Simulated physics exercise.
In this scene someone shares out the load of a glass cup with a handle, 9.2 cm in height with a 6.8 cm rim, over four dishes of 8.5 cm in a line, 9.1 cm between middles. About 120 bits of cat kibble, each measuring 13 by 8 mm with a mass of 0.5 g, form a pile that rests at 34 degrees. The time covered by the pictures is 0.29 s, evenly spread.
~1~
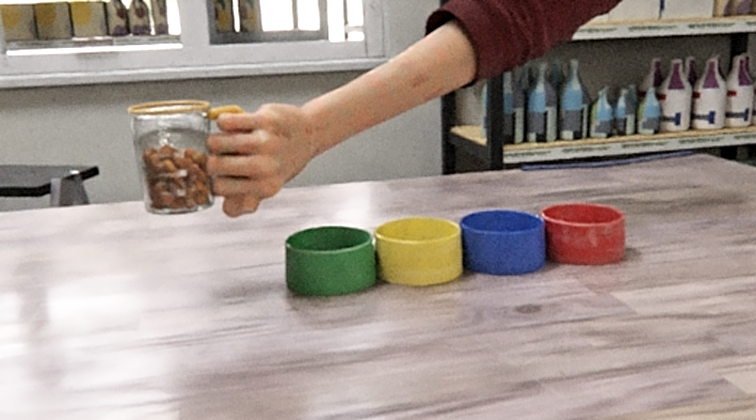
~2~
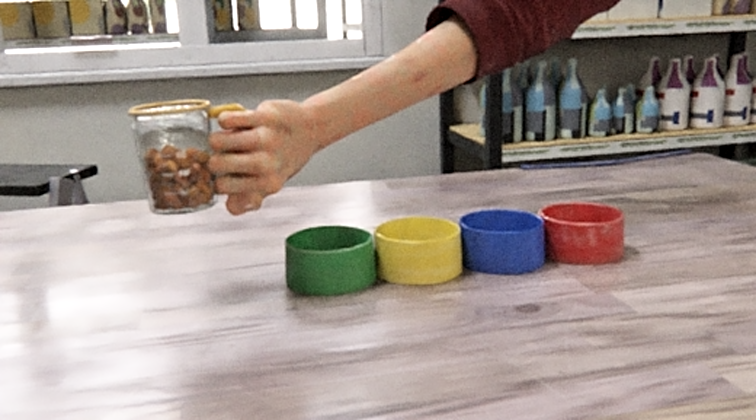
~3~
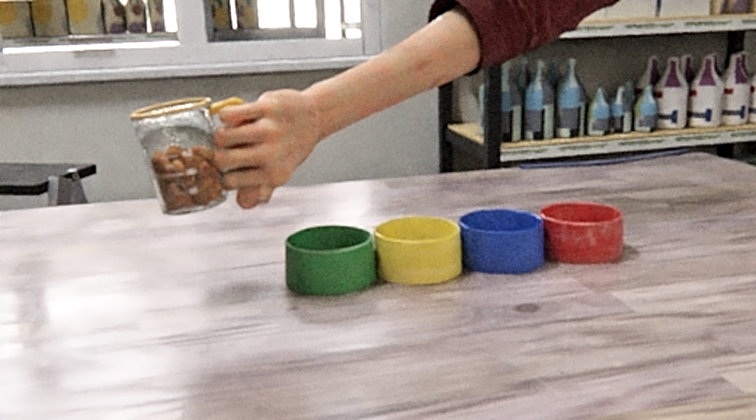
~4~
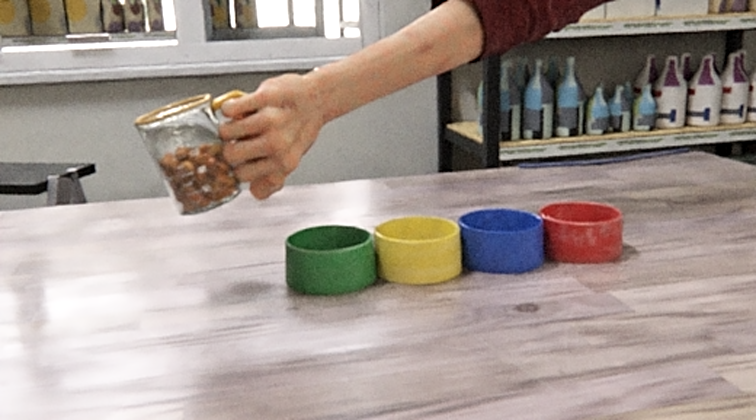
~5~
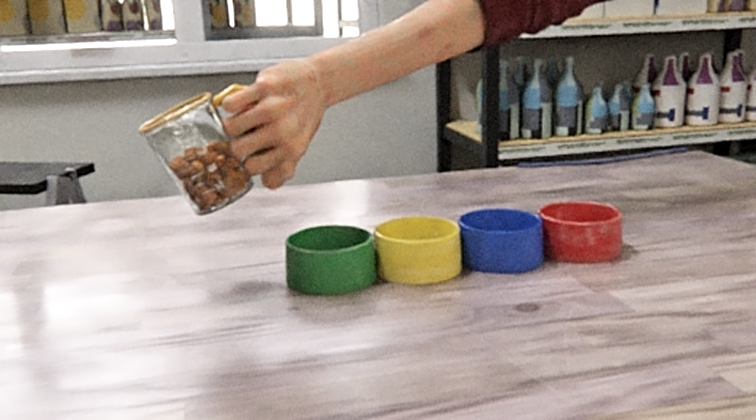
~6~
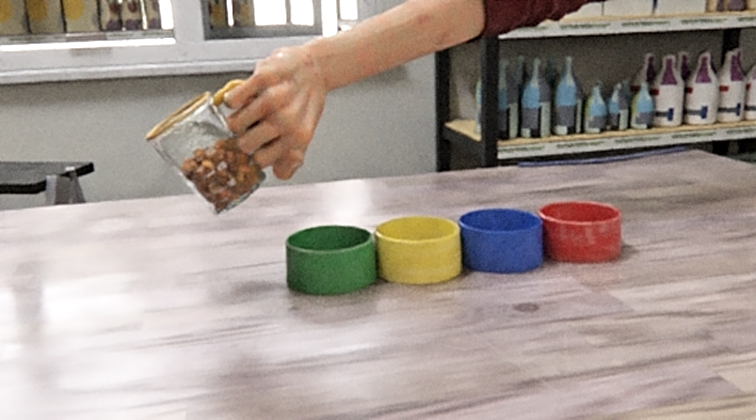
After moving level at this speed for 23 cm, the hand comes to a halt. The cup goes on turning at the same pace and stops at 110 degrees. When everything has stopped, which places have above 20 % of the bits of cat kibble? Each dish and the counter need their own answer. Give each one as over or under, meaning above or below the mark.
Red dish: Under, blue dish: Under, green dish: Over, yellow dish: Under, counter: Over.
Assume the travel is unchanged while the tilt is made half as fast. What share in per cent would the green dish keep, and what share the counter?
In that case you'd see green at 60 and the counter at 20.
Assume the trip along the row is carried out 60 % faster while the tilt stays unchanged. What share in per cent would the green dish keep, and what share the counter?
Green: 70; counter: 10.
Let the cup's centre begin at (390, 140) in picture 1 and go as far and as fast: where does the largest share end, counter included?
Top spot: Blue.
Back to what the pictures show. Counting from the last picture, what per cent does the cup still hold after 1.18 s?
Roughly 30 per cent, give or take.
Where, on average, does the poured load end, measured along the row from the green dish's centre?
4 cm or so, leftwards.
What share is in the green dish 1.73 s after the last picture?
Roughly 30 in a hundred.
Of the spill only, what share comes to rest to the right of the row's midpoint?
Estimated share comes to about 0 per cent.
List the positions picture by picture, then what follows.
Cup at (175, 157), tilt 0 degrees, lip at (130, 110), moved 0.0 cm; middle of the pieces at (181, 174); green dish at (329, 239); yellow dish at (417, 230); blue dish at (502, 222); red dish at (582, 214), in the first frame.
Cup at (177, 157), tilt 2 degrees, lip at (131, 111), moved 0.2 cm; middle of the pieces at (183, 174), in the second frame.
Cup at (183, 157), tilt 8 degrees, lip at (133, 115), moved 0.7 cm; middle of the pieces at (191, 173), in the third frame.
Cup at (192, 156), tilt 16 degrees, lip at (137, 122), moved 1.5 cm; middle of the pieces at (202, 171), in the fourth frame.
Cup at (201, 156), tilt 24 degrees, lip at (141, 130), moved 2.2 cm; middle of the pieces at (213, 169), in the fifth frame.
Cup at (210, 156), tilt 32 degrees, lip at (148, 138), moved 3.0 cm; middle of the pieces at (223, 167); green dish at (329, 238); yellow dish at (417, 229); blue dish at (500, 220); red dish at (579, 212), in the sixth frame.
Then, 0.71 s after the last picture, tilt 110 degrees; cup holds 80 %.
Then, 1.18 s after the last picture, tilt 110 degrees; cup holds 30 %, green 20 %.
Then, 1.73 s after the last picture, tilt 110 degrees; cup holds 15 %, green 30 %.
In the end, red 0 %, blue 0 %, green 35 %, yellow 5 %, counter 50 %, cup 10 %.
